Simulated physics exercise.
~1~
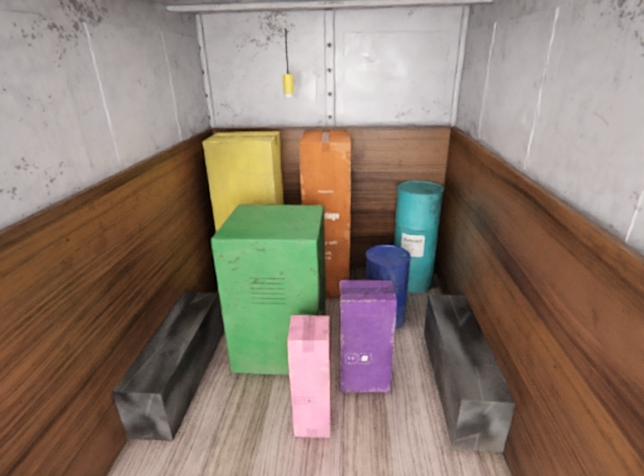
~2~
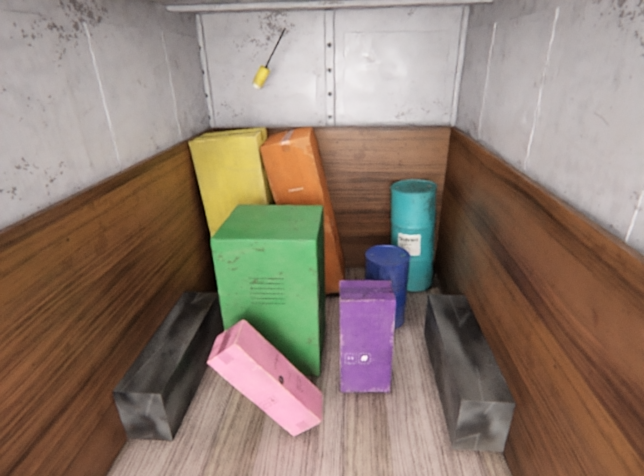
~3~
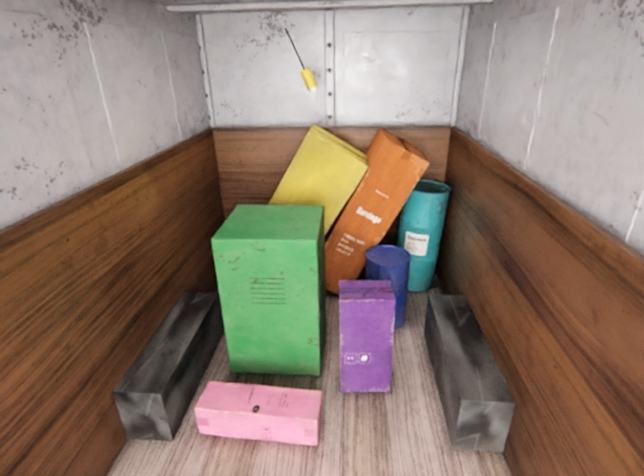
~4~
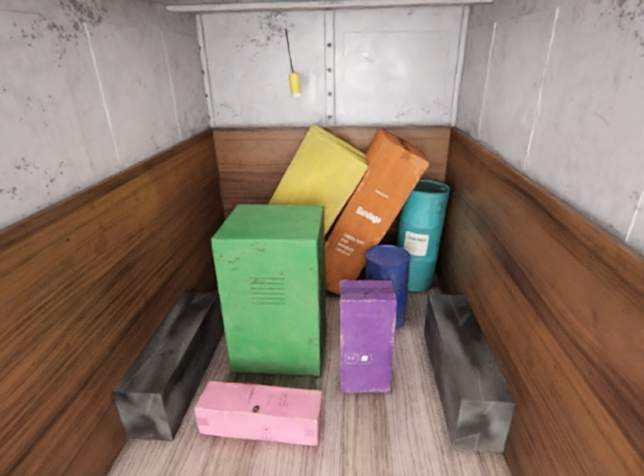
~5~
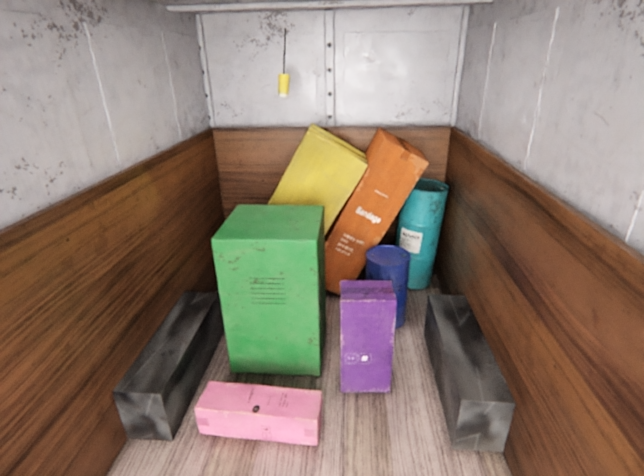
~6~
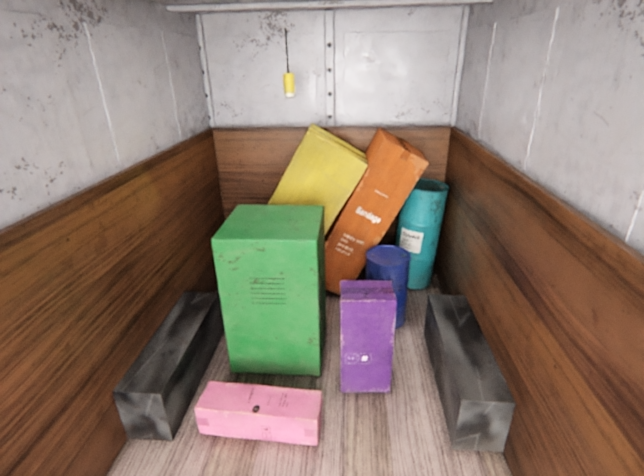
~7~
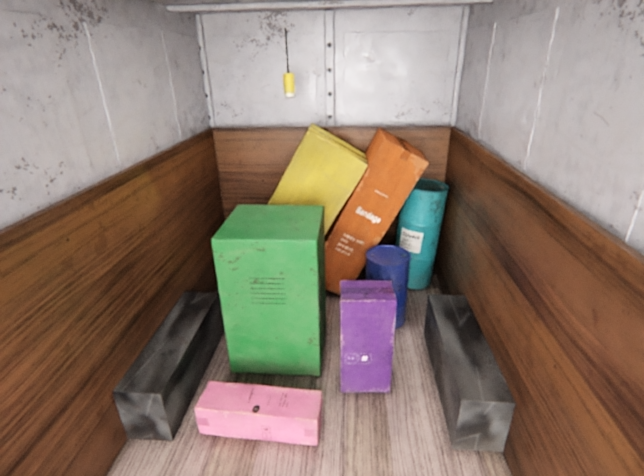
The pink, yellow and orange boxes in a van's load bay shift left, the pink one toppling onto its side, then the yellow and orange boxes tip right and stay leaning towards the turquoise drum, while the green appliance, purple box and blue drum remain standing in place.
